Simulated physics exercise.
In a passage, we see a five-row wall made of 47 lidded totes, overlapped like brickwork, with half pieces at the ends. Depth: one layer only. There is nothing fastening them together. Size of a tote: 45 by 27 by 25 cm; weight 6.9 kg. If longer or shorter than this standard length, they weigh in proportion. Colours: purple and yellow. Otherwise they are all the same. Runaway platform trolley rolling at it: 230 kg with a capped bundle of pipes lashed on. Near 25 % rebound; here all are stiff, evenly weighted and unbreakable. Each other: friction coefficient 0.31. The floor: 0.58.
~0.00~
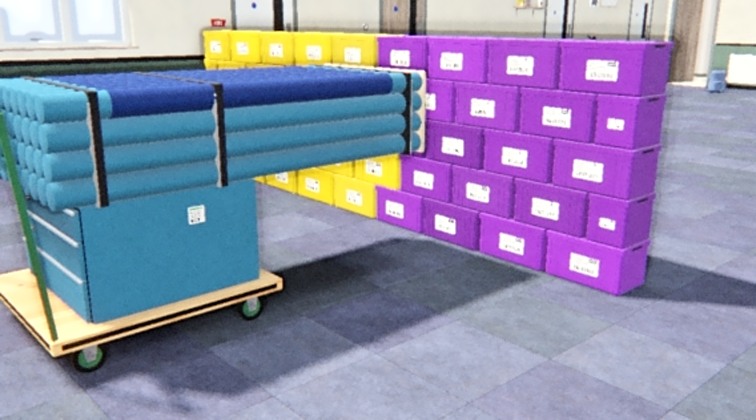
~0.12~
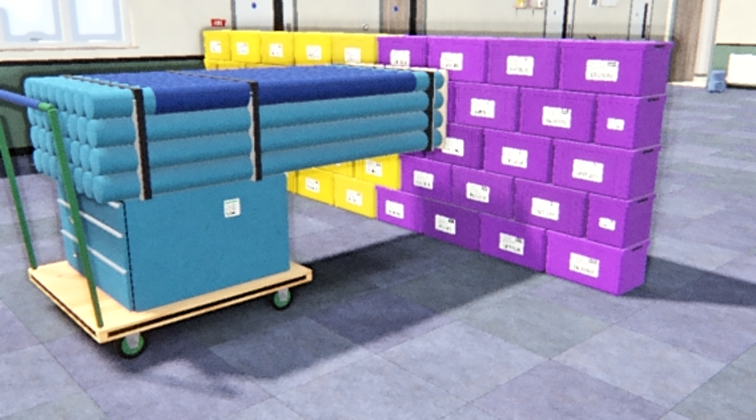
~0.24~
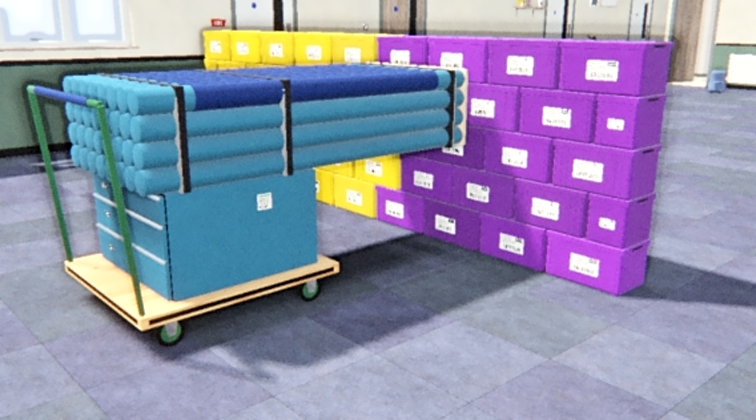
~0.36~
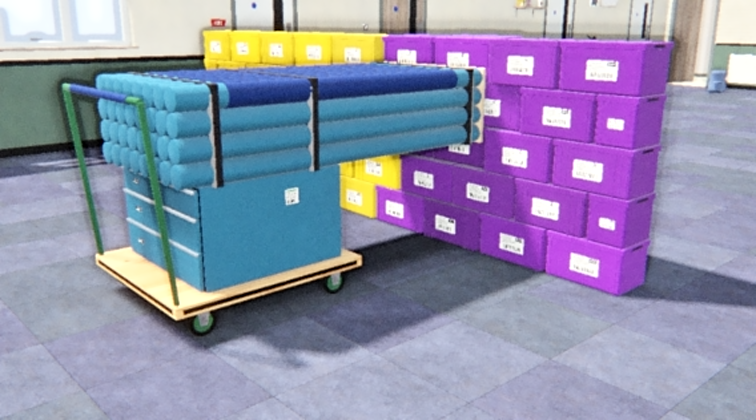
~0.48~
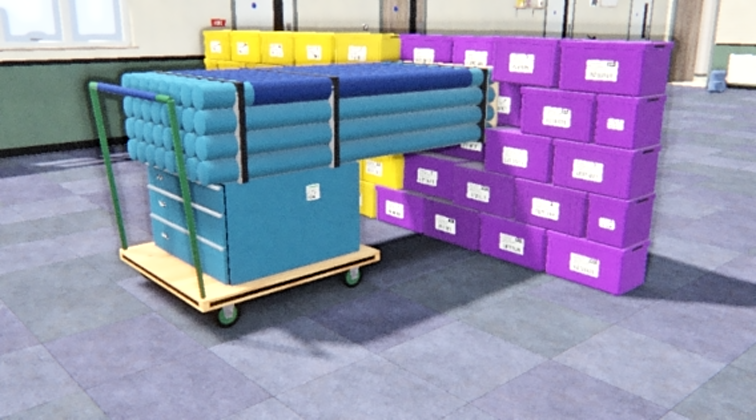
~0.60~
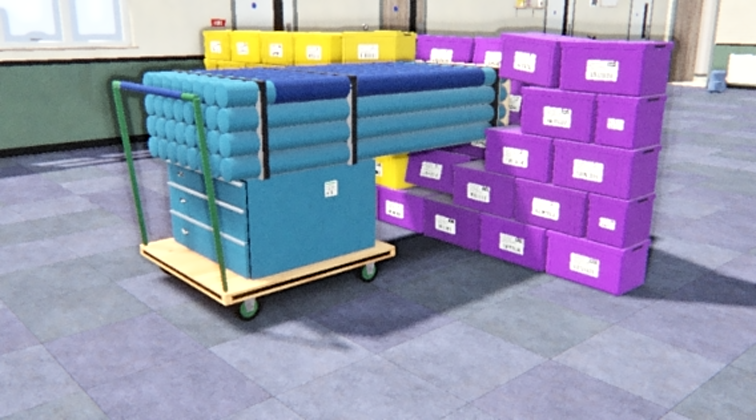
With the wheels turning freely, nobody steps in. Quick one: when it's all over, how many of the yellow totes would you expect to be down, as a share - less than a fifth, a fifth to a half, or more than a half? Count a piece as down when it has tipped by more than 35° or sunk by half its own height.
I'd say less than a fifth.
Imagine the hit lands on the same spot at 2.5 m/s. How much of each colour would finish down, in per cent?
Share down, in per cent: Yellow 10, purple 40.
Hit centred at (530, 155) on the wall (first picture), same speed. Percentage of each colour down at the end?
Down at the end: Yellow 0%, purple 70%.
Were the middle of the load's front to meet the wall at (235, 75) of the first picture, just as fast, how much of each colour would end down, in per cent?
In that case yellow 50, purple 0 per cent.
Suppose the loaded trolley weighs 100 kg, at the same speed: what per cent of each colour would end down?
Result: Yellow 10 and purple 40 in a hundred.
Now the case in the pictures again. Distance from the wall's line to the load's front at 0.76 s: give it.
It has gone roughly 40 centimetres beyond.
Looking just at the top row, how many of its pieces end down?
That row gives 4 in all.
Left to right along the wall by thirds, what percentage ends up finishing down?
The left third ends at 0 per cent, the middle at 30 per cent and the right at 40 per cent.
After 0.76 s, load 42 cm past the wall's line, still rolling; none of the 27 yellow totes down (7 of 47 in all colours); top yellow tote unmoved; top purple tote leaning 10°.
After 1.00 s, load 61 cm past the wall's line, still rolling; 2 of the 27 yellow totes down (10 of 47 in all colours); top yellow tote unmoved; top purple tote leaning 74°, 20 cm lower.
After 1.54 s, load 1.00 m past the wall's line, still rolling; 2 of the 27 yellow totes down (10 of 47 in all colours); top yellow tote unmoved; top purple tote upside down.
At rest (2.5 s), load 1.13 m past the wall's line, stopped; 2 of the 27 yellow totes down (10 of 47 in all colours); top yellow tote unmoved; top purple tote upside down. That is 7 per cent. As the last picture would show them, middles, top yellow tote near (258, 47), top purple tote near (622, 219).
